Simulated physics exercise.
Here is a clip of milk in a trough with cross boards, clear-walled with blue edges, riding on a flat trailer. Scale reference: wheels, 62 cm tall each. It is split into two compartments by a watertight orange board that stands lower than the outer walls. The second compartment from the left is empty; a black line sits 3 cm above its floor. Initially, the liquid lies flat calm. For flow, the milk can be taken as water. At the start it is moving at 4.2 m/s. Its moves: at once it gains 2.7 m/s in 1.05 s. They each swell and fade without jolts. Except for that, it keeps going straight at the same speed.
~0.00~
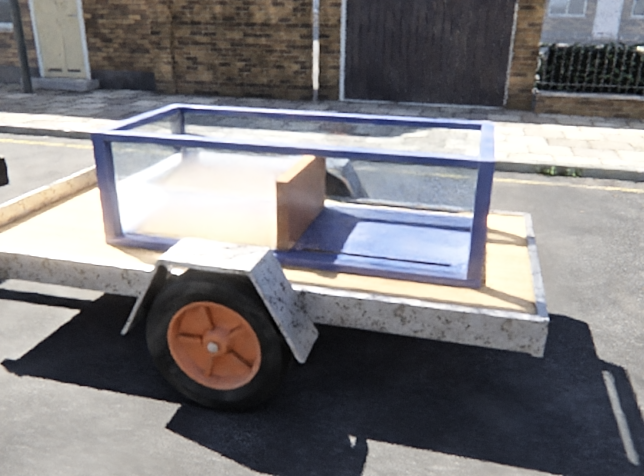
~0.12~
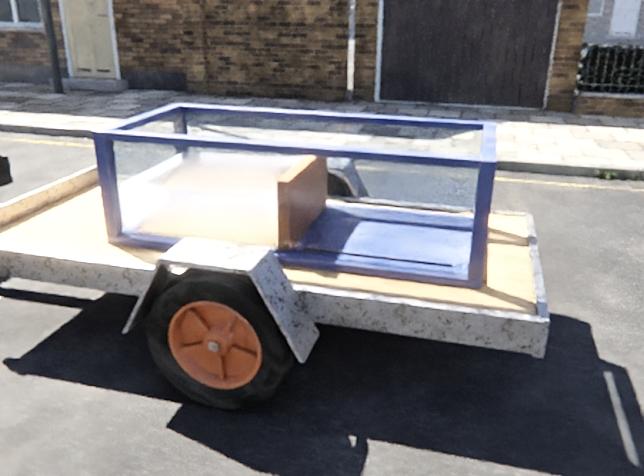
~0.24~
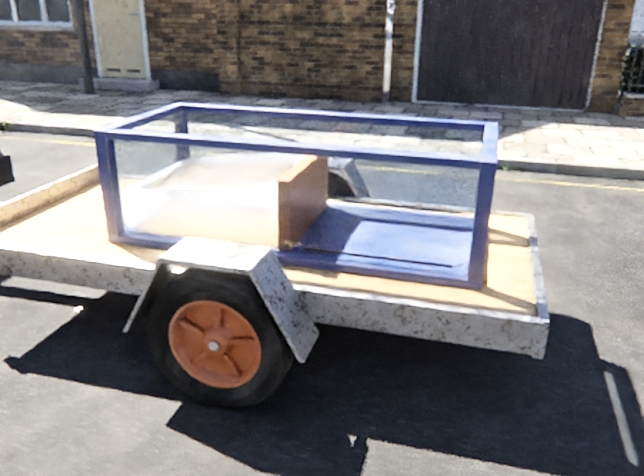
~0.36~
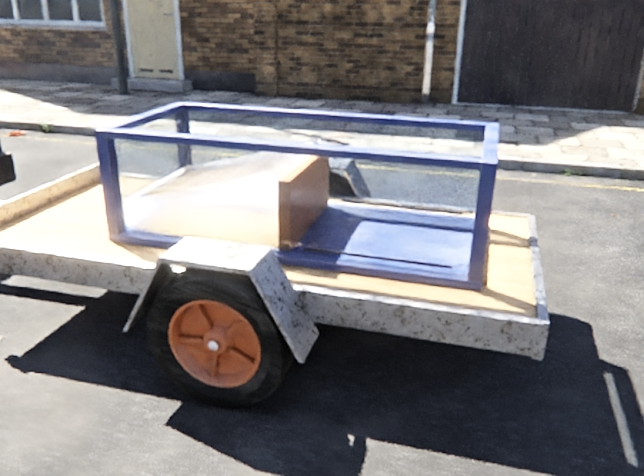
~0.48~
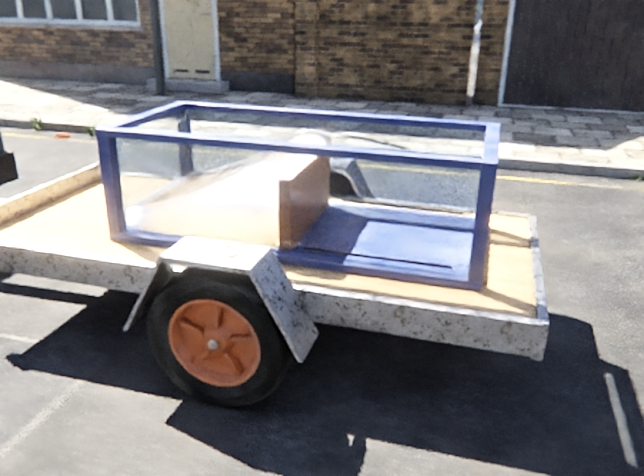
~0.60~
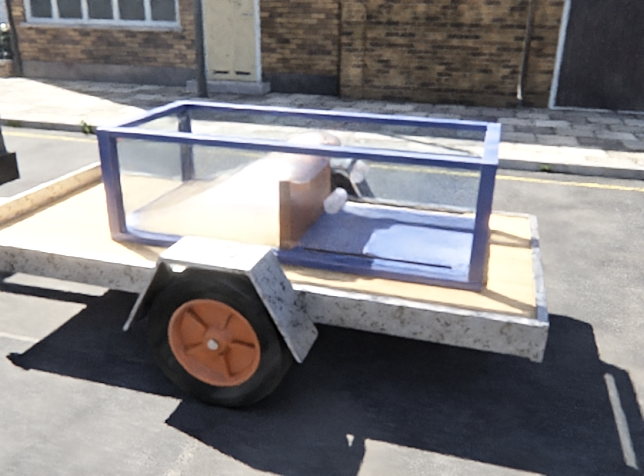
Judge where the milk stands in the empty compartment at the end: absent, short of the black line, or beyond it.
Beyond the black line.
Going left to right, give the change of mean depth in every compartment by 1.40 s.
From the left, down 4 cm and up 4 cm.
After 0.90 s the compartments hold 22, 4 cm, left to right.
After 1.40 s the compartments hold 22, 4 cm, left to right.
After 1.90 s the compartments hold 22, 4 cm, left to right.
After 4.03 s the compartments hold 21, 5 cm, left to right.
